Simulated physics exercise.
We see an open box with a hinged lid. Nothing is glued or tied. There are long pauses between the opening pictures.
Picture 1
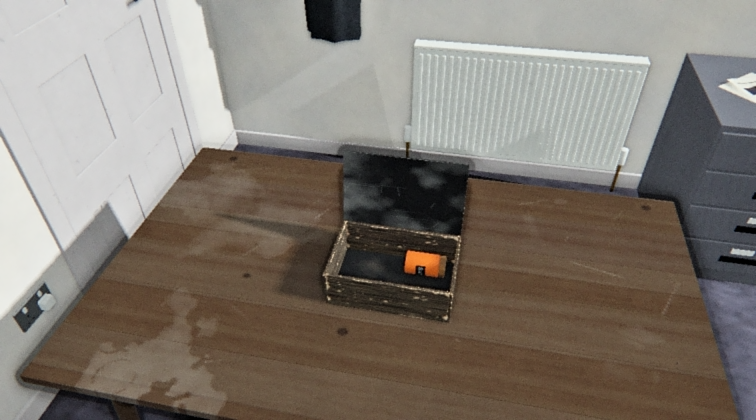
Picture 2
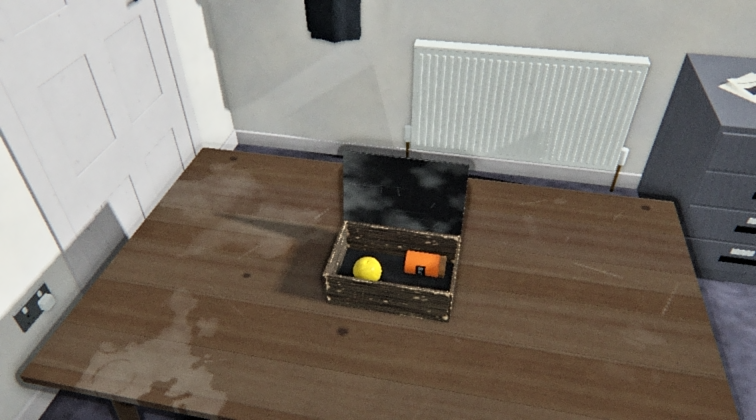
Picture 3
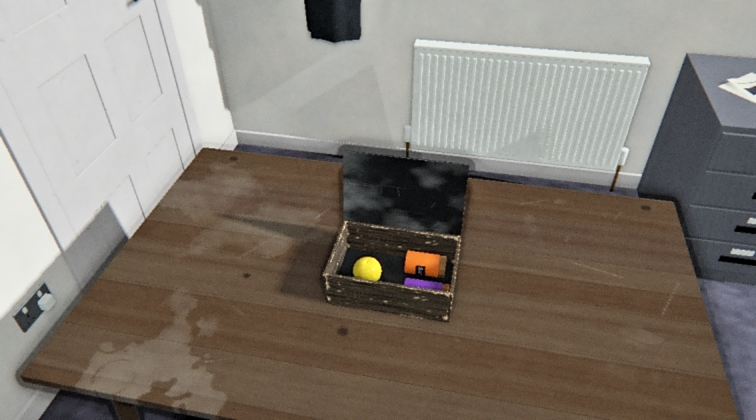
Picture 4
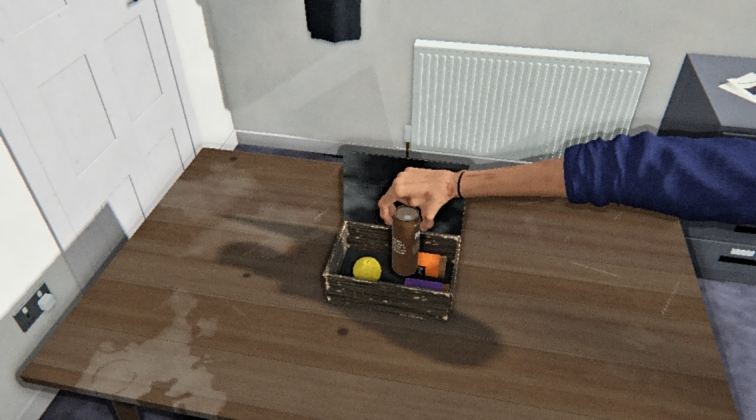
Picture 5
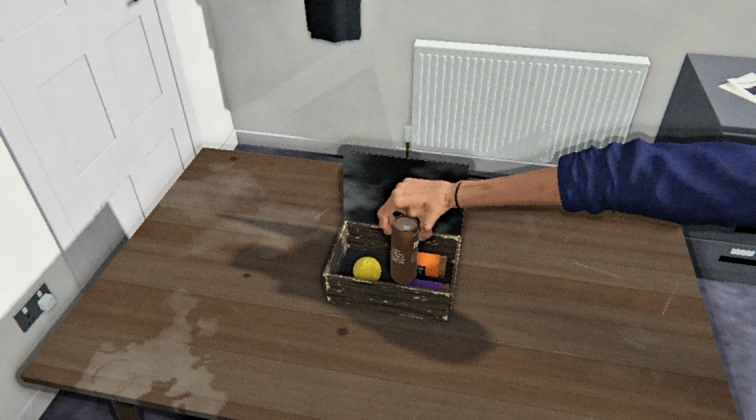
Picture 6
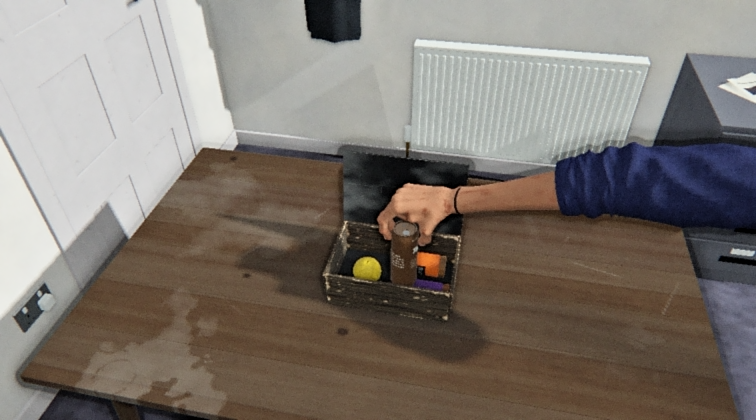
The footage shows an open box holding an orange shaker, joined by a yellow ball-shaped item and then a purple item, before a hand lowers a brown can between them and keeps hold of it.
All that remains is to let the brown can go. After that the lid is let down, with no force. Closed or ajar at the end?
The lid shuts flat.
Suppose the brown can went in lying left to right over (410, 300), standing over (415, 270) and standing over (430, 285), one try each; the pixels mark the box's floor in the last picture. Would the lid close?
First, it closes; second, it will not close; third, it stays ajar.
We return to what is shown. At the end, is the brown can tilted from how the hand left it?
It ends up tilted.
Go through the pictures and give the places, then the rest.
In the first frame, the last thing is not in view yet.
In the second frame, the last thing is not in view yet.
In the third frame, the last thing is not in view yet; orange shaker (426, 264).
The fourth frame shows on its way; brown can (406, 242); yellow apple (367, 271).
The fifth frame shows on its way; brown can (404, 251).
The sixth frame shows put in, still held; brown can (404, 256); orange shaker (426, 264).
Then, 1.00 s later than the last frame, lid starting down; brown can on its side near (383, 283); yellow apple moved a little; purple shaker moved a little.
Then, 1.70 s later than the last frame, lid 47° above the rim; brown can on its side near (388, 286); yellow apple moved about its own width; purple shaker moved about its own width.
When it is over, lid shut; lying over in the box, brown can; moved from the start, yellow apple and purple shaker; orange shaker as before. End places, in pixels of the last picture, brown can near (388, 287).
